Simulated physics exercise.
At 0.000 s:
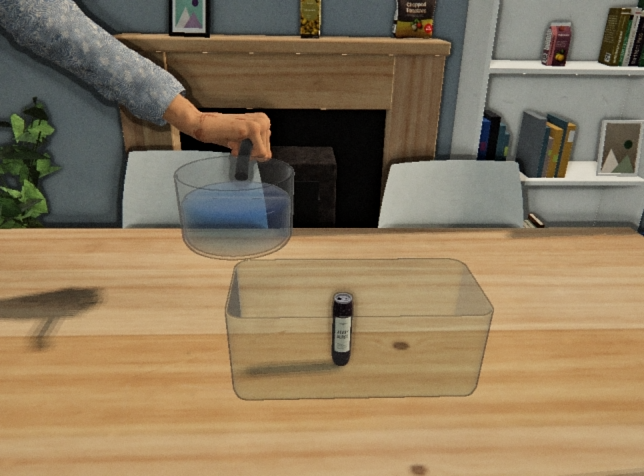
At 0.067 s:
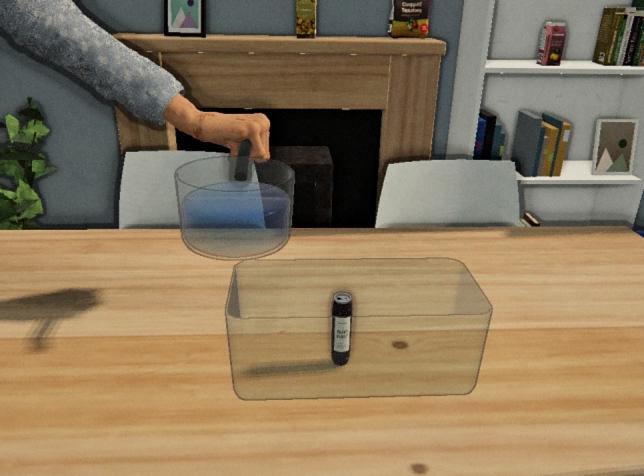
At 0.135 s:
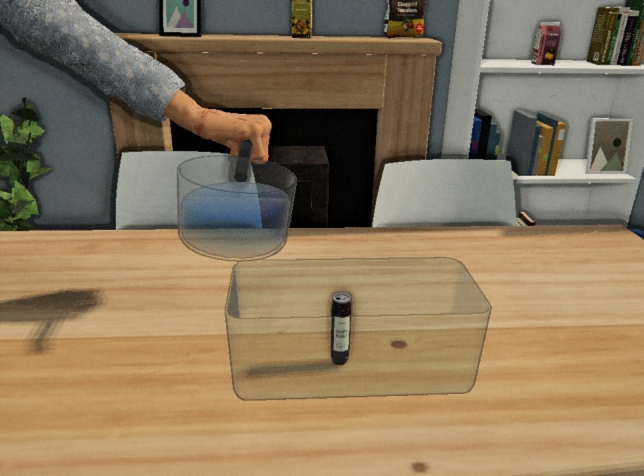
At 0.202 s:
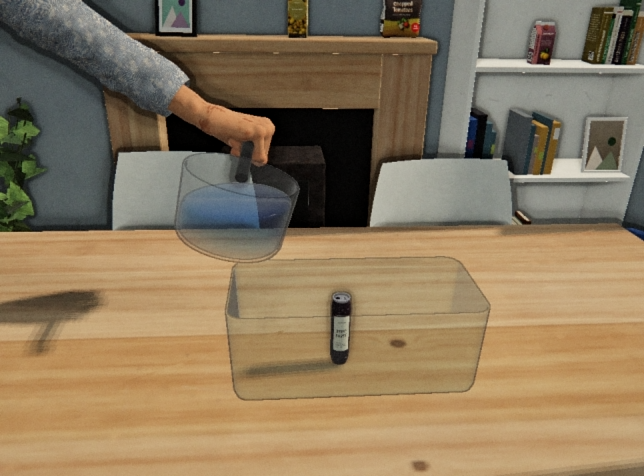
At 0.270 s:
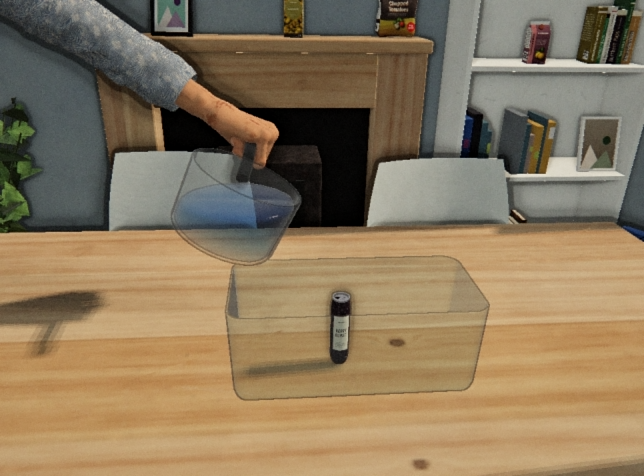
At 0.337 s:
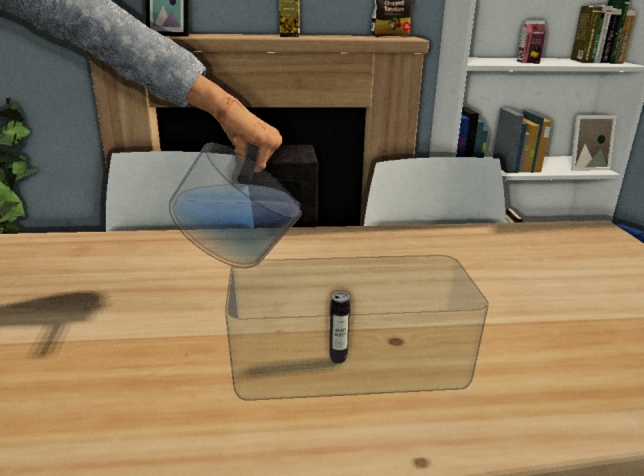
A hand tilts a small clear pot of blue water rightwards above a long empty basin.
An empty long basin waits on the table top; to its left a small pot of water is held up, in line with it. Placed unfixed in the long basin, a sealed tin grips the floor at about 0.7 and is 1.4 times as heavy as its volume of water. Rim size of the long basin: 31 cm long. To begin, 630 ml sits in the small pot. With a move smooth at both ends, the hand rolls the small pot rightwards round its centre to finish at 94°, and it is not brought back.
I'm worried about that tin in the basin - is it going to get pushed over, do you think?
Yes, it gets tipped over.
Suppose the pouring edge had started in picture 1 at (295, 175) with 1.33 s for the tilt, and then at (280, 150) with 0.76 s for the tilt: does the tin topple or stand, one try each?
First it stays on its base; then it tips over.
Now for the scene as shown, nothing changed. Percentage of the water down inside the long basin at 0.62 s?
I reckon close to 22 percent of it.
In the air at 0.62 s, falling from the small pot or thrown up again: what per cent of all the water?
Near 30 per cent of it all.
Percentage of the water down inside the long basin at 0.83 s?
About 76 per cent.
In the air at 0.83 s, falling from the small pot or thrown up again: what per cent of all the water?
Close to 8 %.
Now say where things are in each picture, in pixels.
Tilt 0°; pouring edge (293, 174); surface from (182, 196) to (290, 196); the long basin's rim runs from (231, 288) to (478, 286); the tin's top is at (343, 301), in the first picture.
Tilt 2°; pouring edge (293, 176); surface from (182, 197) to (290, 197), in the second picture.
Tilt 7°; pouring edge (295, 181); surface from (182, 197) to (290, 198), in the third picture.
Tilt 15°; pouring edge (298, 189); surface from (181, 198) to (292, 199), in the fourth picture.
Tilt 25°; pouring edge (300, 200); surface from (180, 198) to (294, 200), in the fifth picture.
Tilt 37°; pouring edge (299, 213); surface from (173, 198) to (296, 203), in the sixth picture.
After 0.62 s the tilt is 85° and 47 per cent is still to pour; the tin stands where it began.
After 0.83 s the tilt is 94° and 17 per cent is still to pour; the tin leans 4°.
After 1.04 s the tilt is 94° and 5 per cent is still to pour; the tin leans 43°.
After 1.28 s the tilt is 94° and 2 per cent is still to pour; the tin lies on its side.
In the end the tin lies on its side.
